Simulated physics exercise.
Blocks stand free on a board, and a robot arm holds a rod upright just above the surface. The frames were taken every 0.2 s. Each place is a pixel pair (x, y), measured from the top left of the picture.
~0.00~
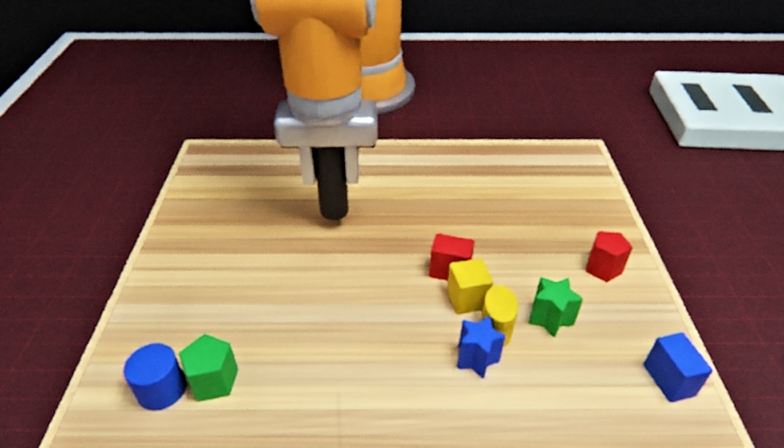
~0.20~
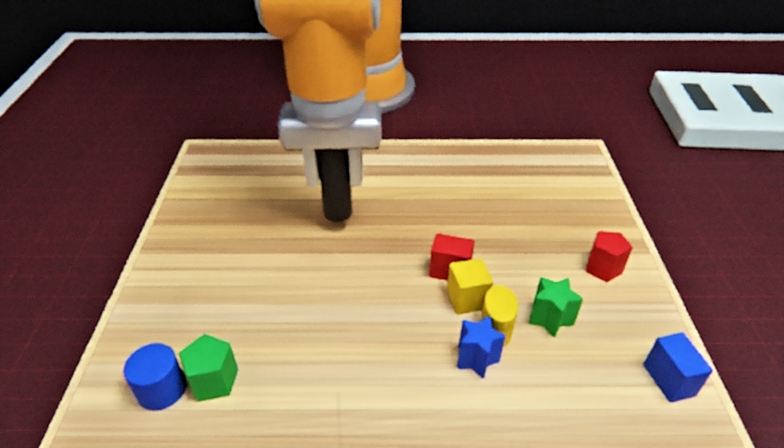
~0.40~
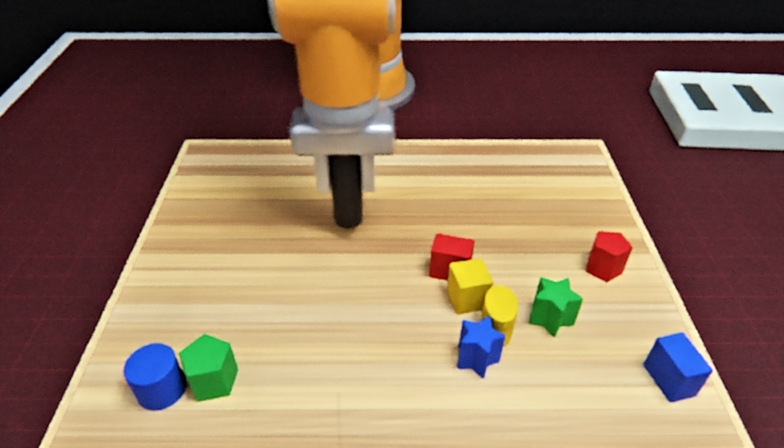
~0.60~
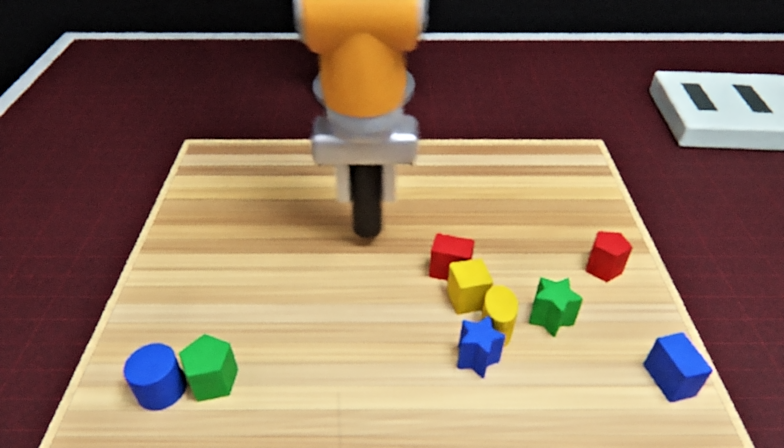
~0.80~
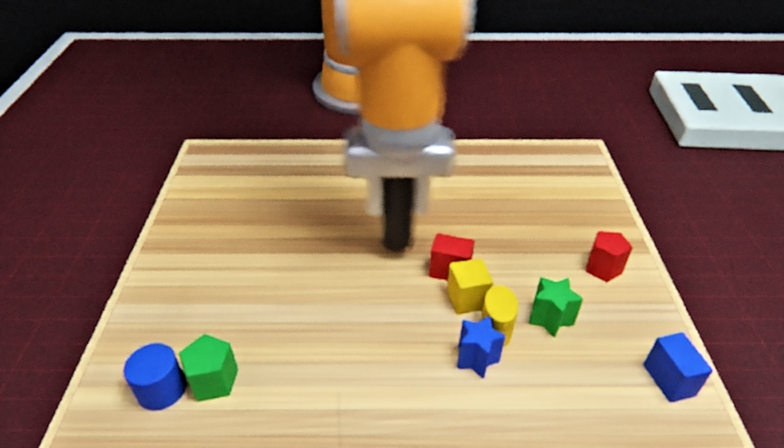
An orange robot arm moves its black rod rightward near a still red block.
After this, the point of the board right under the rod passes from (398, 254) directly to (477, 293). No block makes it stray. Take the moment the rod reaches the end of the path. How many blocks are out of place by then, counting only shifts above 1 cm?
Blocks that move over 1 cm: Three or more.
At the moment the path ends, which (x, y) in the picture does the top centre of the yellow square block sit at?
That would be at about pixel (501, 290).
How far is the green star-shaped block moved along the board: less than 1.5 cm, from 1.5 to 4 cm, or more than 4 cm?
Range: Under 1.5 cm.
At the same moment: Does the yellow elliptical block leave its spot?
Final answer: Yes.
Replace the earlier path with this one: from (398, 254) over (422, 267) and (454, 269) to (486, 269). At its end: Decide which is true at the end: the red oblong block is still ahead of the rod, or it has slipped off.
At the end of the path, the rod is still pushing the red oblong block ahead of it.
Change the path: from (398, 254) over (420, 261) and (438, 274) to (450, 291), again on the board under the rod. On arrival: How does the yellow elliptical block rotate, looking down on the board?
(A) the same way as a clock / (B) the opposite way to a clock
It's A.
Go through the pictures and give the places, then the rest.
Lower end of the rod at (335, 212), tops of blocks, red oblong block at (453, 245), yellow square block at (471, 272), yellow elliptical block at (502, 302), green star-shaped block at (558, 291), in the first frame.
Rod at (338, 214), blocks as before, in the second frame.
Rod at (349, 220), blocks as before, in the third frame.
Rod at (368, 230), blocks as before, in the fourth frame.
Rod at (398, 242), red oblong block at (453, 245), yellow square block at (471, 272), yellow elliptical block at (502, 302), green star-shaped block at (558, 291), in the fifth frame.
What follows on the original path. Halfway along, rod at (437, 262); red oblong block at (476, 249), turned 20° anticlockwise.
At the end, rod at (478, 282); red oblong block at (508, 251), turned 60° anticlockwise; yellow square block at (501, 290), turned 15° anticlockwise; yellow elliptical block at (518, 316), turned 45° clockwise; green star-shaped block not moved.
